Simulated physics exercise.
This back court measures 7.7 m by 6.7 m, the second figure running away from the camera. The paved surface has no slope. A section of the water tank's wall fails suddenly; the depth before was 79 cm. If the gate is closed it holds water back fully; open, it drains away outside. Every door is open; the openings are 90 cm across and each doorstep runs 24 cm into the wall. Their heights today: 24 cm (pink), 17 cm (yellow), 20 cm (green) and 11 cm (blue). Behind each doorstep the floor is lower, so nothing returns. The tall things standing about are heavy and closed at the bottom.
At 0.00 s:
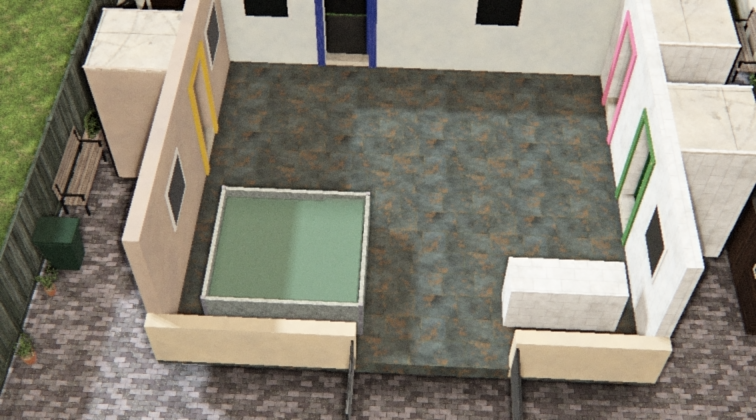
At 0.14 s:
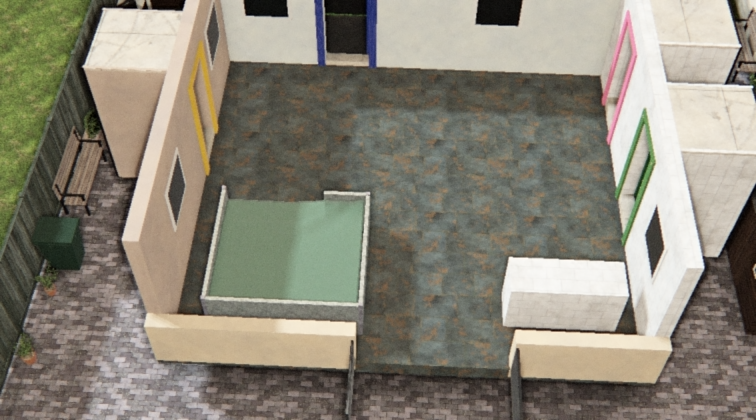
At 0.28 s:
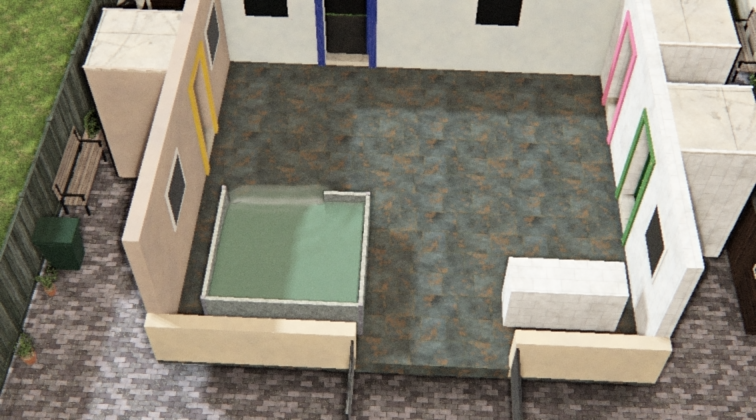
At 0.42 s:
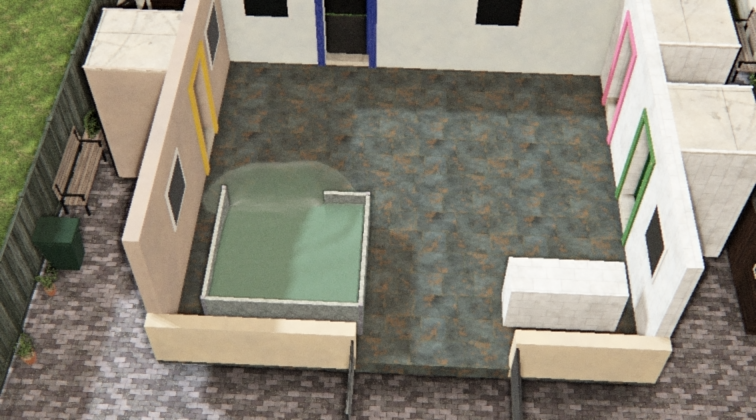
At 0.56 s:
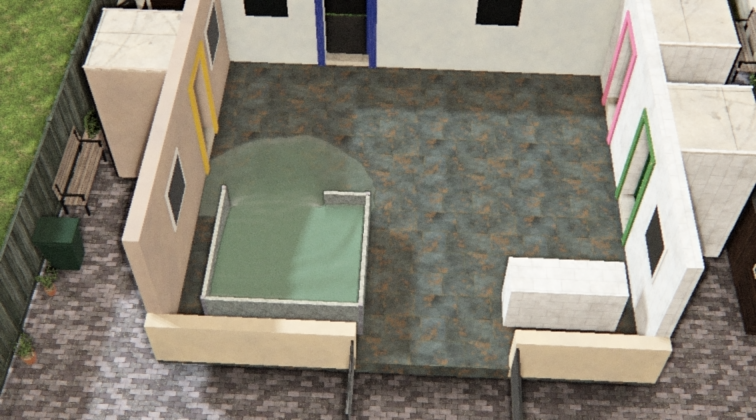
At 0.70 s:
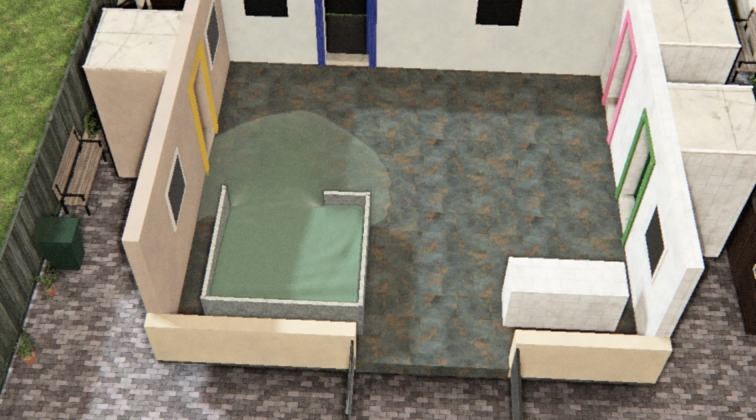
Greenish water poured out of a low square tank in a walled courtyard after part of its far wall vanished, then spread in a widening rounded sheet across the dark floor toward the back.
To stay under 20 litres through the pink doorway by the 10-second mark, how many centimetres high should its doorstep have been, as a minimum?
At least 20 cm or so.
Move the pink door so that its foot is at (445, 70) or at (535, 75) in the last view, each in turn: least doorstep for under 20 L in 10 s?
Roughly 10.5 and 11.0 cm.
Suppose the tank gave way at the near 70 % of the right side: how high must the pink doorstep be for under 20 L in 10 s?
Then roughly 10.0 cm.
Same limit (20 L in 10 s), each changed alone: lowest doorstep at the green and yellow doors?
About 7.5 cm at green and 22 cm at yellow.
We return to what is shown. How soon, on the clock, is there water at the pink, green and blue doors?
Pink 4.0 s, green 5.0 s, blue 1.2 s.
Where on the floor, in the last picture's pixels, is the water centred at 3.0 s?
Near (300, 166).
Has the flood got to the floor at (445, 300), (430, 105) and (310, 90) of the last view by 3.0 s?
In turn: Still dry, wet, under water.
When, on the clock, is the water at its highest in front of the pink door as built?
Around 5.0 s.
After 1.4 s water covers 30 % of the floor, deepest (40 cm) near (268, 214); it has not reached the pink door.
After 3.0 s water covers 40 % of the floor, deepest (44 cm) near (238, 68); it has not reached the pink door.
After 10.0 s water covers 95 % of the floor, deepest (17 cm) near (634, 362); 12 cm at the pink door, 3 litres in over its 24 cm doorstep.
At the pink door as built, the water arrived by 4.1 s and peaked near 27 cm at 5.0 s.
Run again over the same 10 s with other heights there, 51 litres in over 16.5 cm, 9 litres over 22 cm. The limit of 20 litres is kept from about 20 cm up.
